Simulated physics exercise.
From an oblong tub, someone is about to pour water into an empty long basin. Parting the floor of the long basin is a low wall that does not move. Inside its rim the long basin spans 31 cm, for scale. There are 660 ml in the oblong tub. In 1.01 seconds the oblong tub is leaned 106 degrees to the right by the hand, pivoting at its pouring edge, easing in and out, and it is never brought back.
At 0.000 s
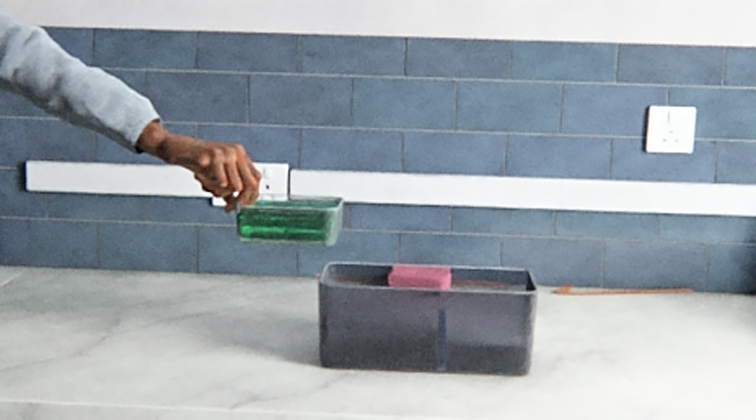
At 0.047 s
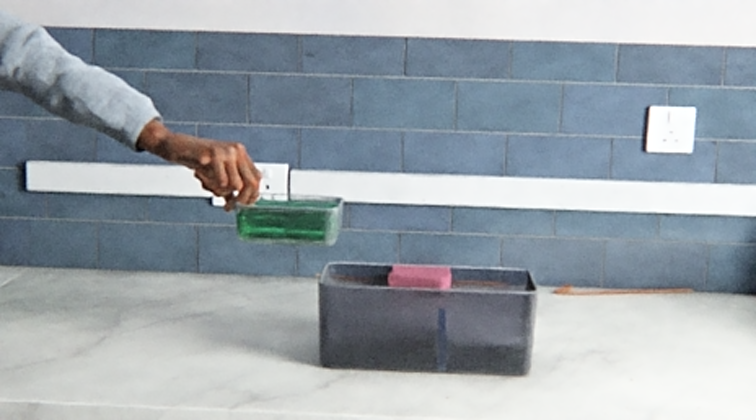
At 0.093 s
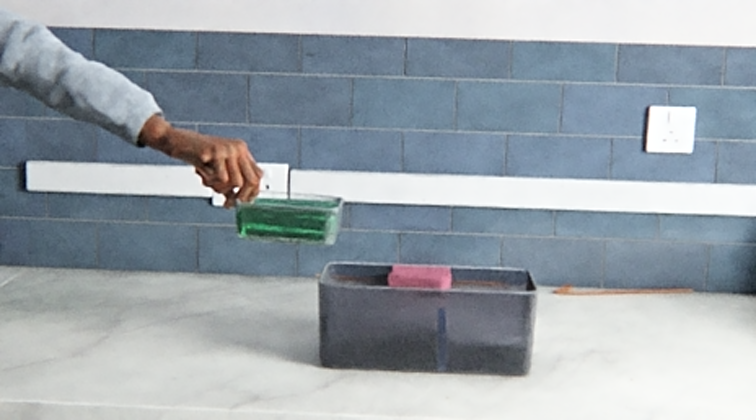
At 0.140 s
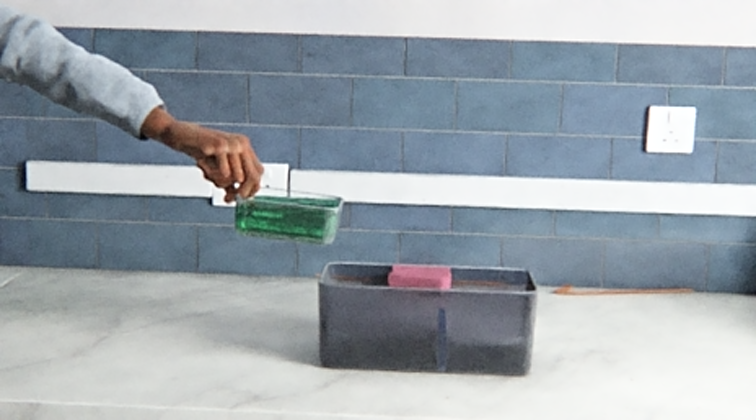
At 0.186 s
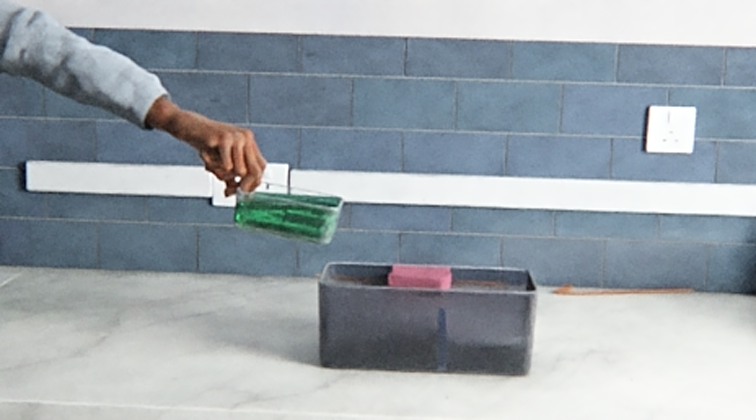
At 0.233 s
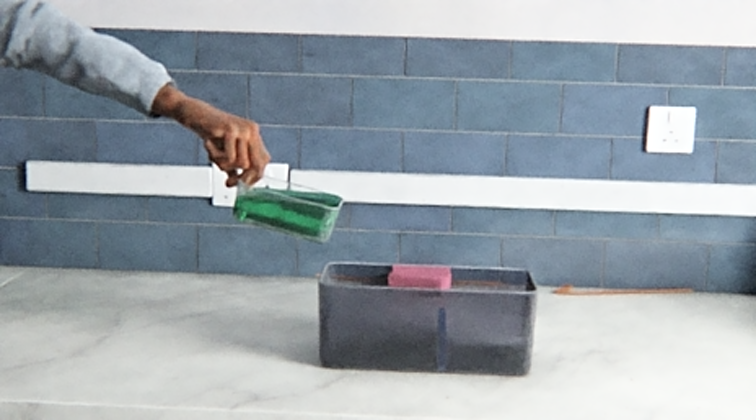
Hand slowly tilting a clear tub of green liquid rightward above a long dark basin with a pink block on its rim.
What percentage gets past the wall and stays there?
About 4 per cent.
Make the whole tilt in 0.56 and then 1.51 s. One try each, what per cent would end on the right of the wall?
First 10, then 0 per cent.
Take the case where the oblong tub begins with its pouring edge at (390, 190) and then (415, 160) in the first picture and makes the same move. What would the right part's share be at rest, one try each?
70 and 75 %.
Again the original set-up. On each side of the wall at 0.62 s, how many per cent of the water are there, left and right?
20 per cent left and 0 right, roughly.
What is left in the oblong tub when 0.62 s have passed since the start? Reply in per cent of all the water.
30 %.
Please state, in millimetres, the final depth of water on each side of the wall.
The left ends up at roughly 26 mm, with the right at roughly 2 mm.
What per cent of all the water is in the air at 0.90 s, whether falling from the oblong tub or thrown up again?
Close to 6 in every hundred parts.
By 0.62 s the tilt is 71° and 31 per cent is still to pour, 19 is left of the wall and 0 right of it.
By 0.90 s the tilt is 103° and 3 per cent is still to pour, 83 is left of the wall and 2 right of it.
By 1.19 s the tilt is 106° and 0 per cent is still to pour, 89 is left of the wall and 3 right of it.
By 1.51 s the tilt is 106° and 0 per cent is still to pour, 88 is left of the wall and 4 right of it.
At rest 88 per cent lies left of the wall, 4 right of it and 9 outside.
